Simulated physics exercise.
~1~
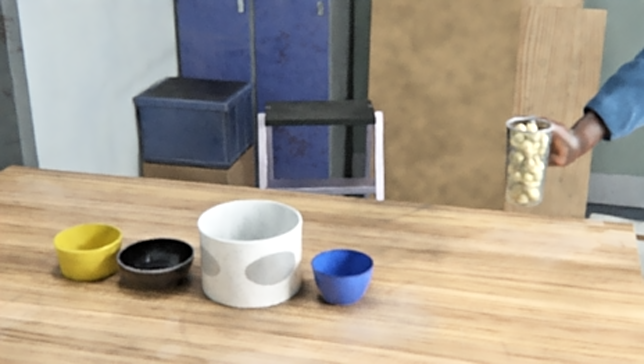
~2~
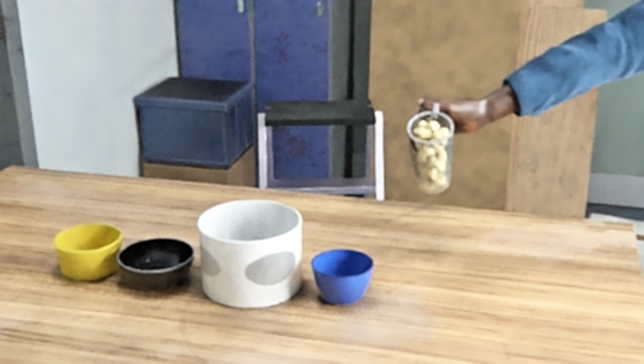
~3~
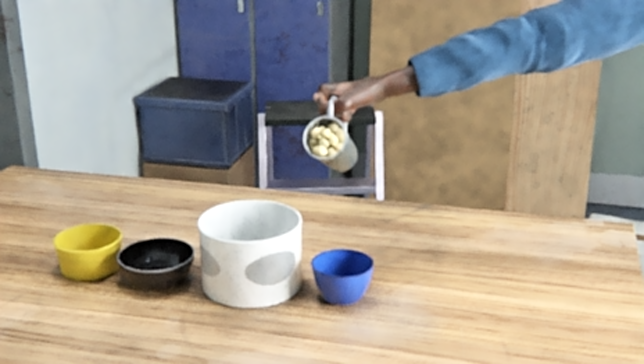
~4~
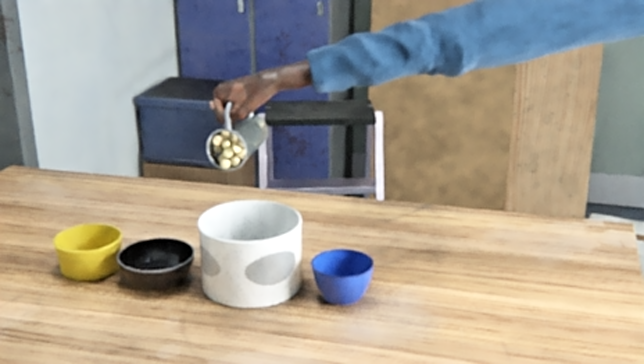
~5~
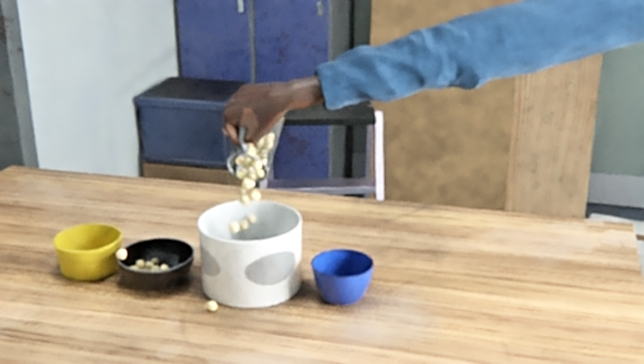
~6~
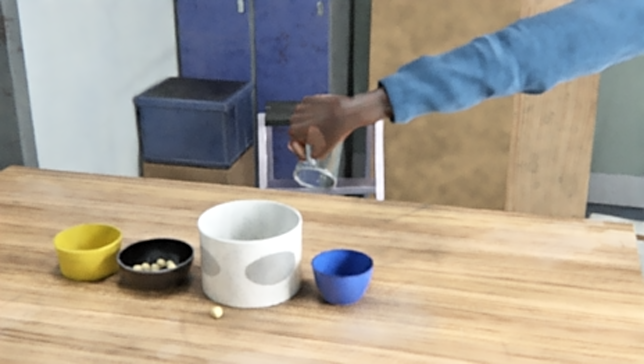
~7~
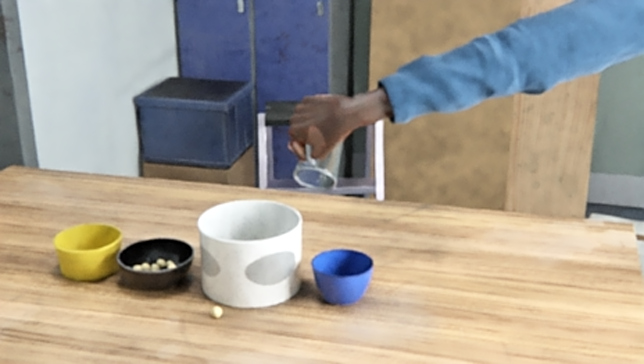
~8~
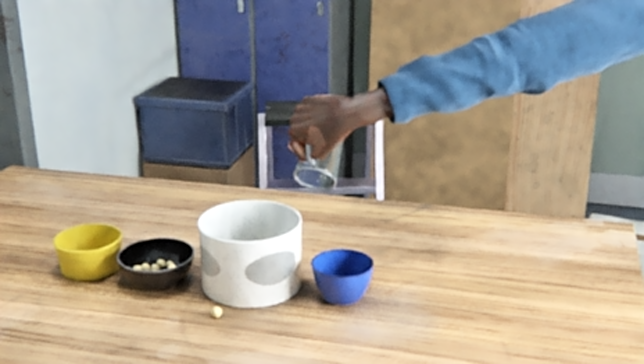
At a wooden table, a hand tips a clear cup of pale nuts into white and black containers, leaving one nut outside.
